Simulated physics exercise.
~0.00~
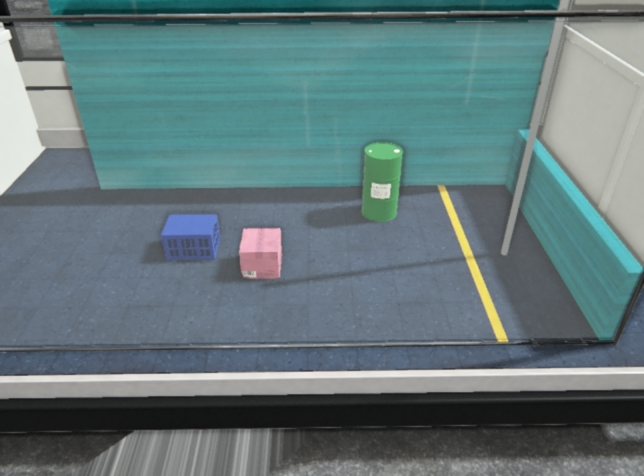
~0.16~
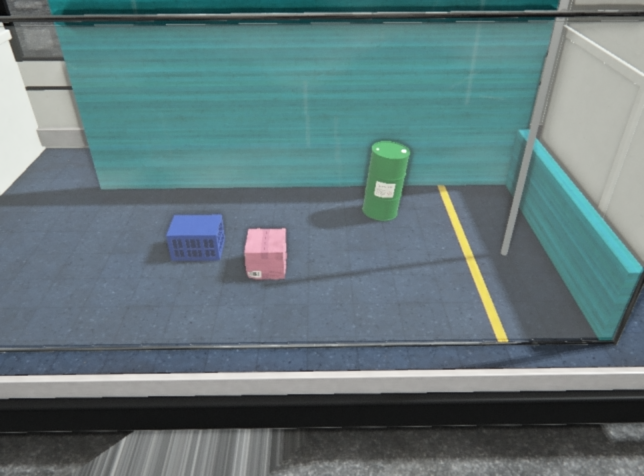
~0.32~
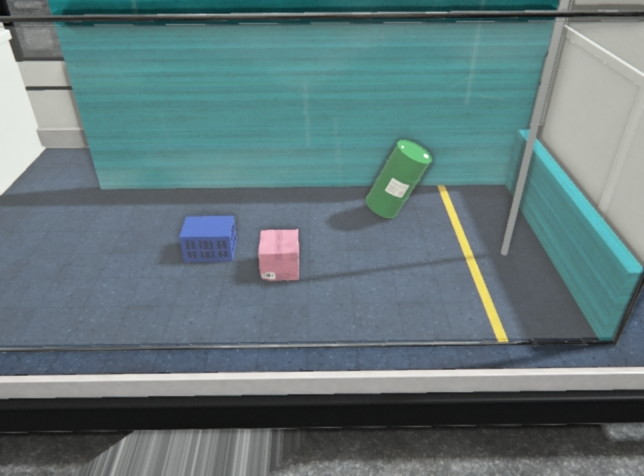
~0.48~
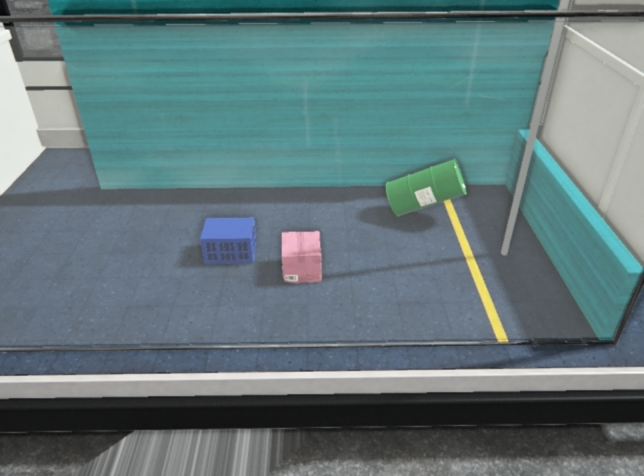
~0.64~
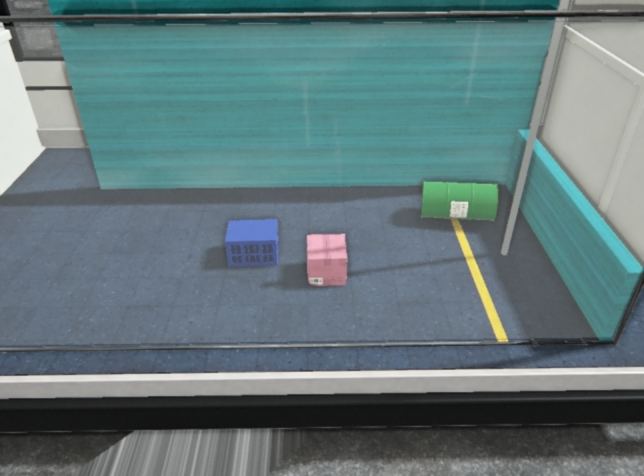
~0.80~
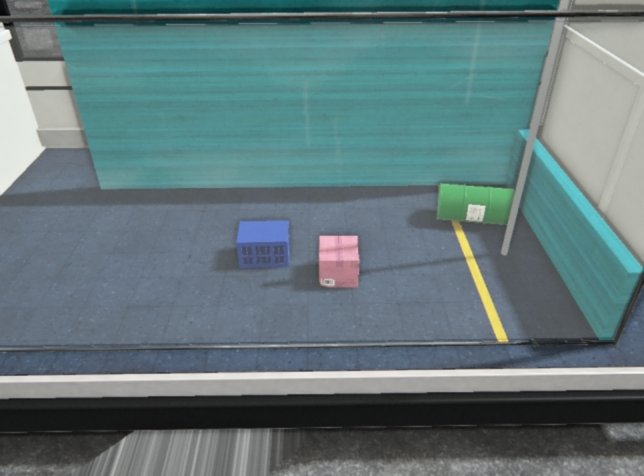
Green drum tipping onto its side and sliding right across a yellow line as blue crate and pink carton slide, stopping short.
